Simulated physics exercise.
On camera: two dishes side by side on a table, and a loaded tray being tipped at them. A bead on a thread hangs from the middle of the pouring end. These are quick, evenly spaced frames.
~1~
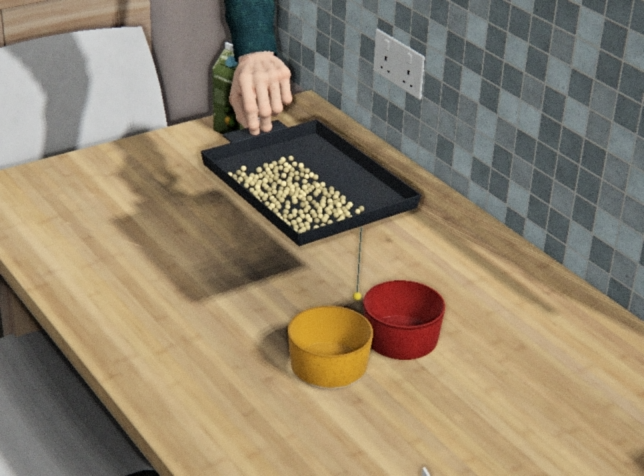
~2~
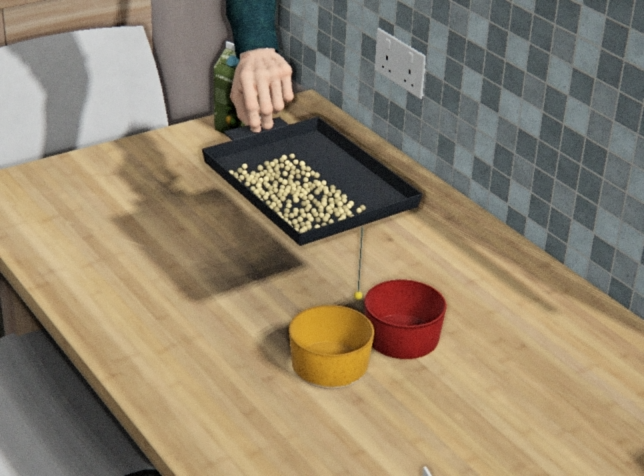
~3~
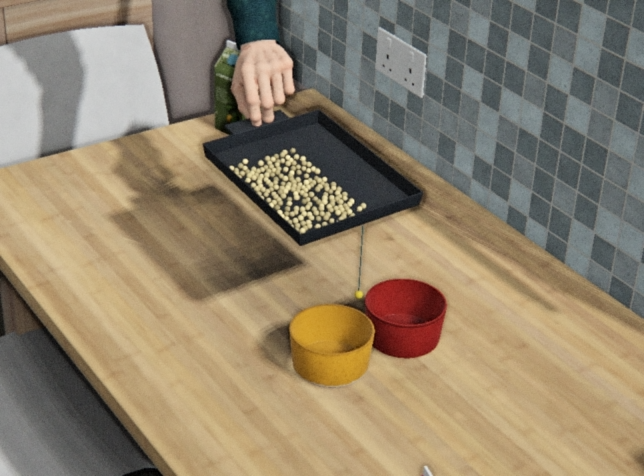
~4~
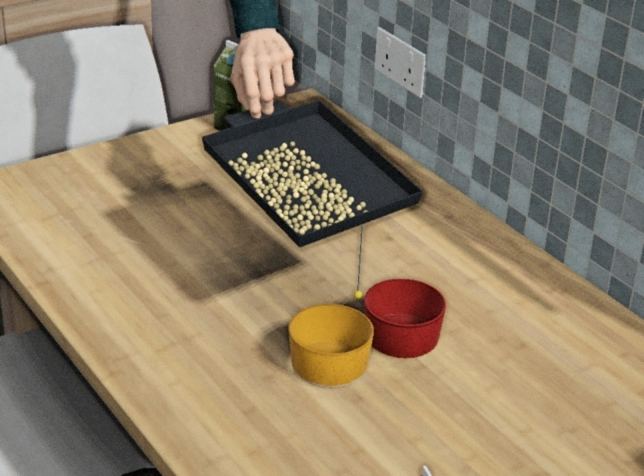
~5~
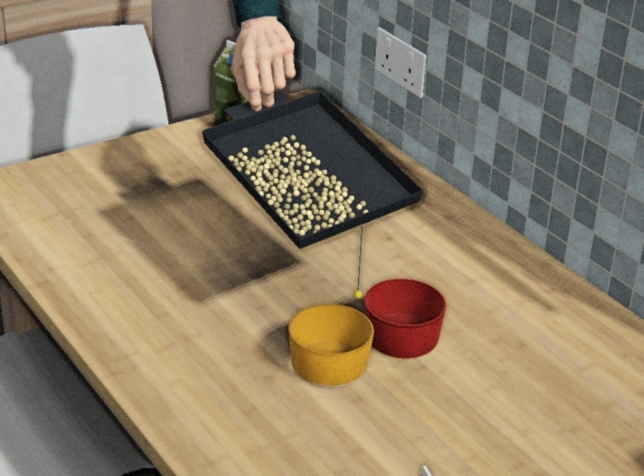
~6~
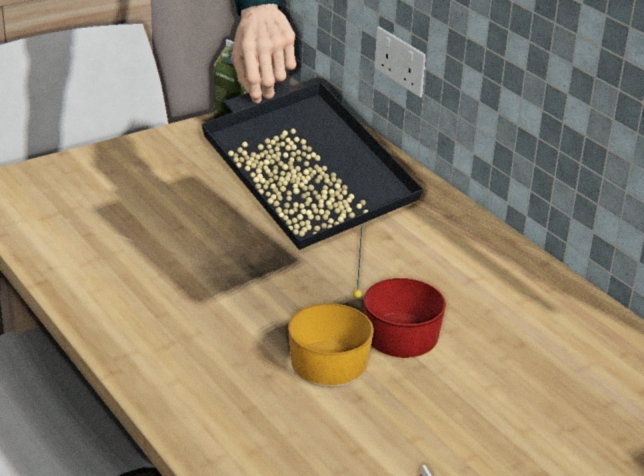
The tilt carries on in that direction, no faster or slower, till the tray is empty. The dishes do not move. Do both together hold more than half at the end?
In the dishes lies more than half of it.
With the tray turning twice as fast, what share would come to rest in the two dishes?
Near 90 %.
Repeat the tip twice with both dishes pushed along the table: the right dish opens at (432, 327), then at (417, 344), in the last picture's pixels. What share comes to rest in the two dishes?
About 10 and 0 per cent.
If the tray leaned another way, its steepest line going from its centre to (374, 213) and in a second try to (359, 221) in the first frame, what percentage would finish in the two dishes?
In turn 80 and 70 in a hundred.
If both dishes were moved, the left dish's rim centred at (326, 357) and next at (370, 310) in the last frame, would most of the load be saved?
First under half, then not half.
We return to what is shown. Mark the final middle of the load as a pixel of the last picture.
Close to (322, 364).
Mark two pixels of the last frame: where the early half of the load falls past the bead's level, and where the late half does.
Around (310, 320) and then (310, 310).
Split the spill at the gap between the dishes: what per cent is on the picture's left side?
Close to 100 per cent.
Just after the last frame, tray tipped steeply; every one on the tray.
A moment on, tray tipped right over; the larger part on the tray; just a few in the left dish; just a few outside both; roughly a quarter in the air.
Further on, tray tipped past a quarter turn; almost all in the left dish; about a tenth outside both.
When it is over, tray tipped past a quarter turn; almost all in the left dish; not one in the right dish; about a tenth outside both.
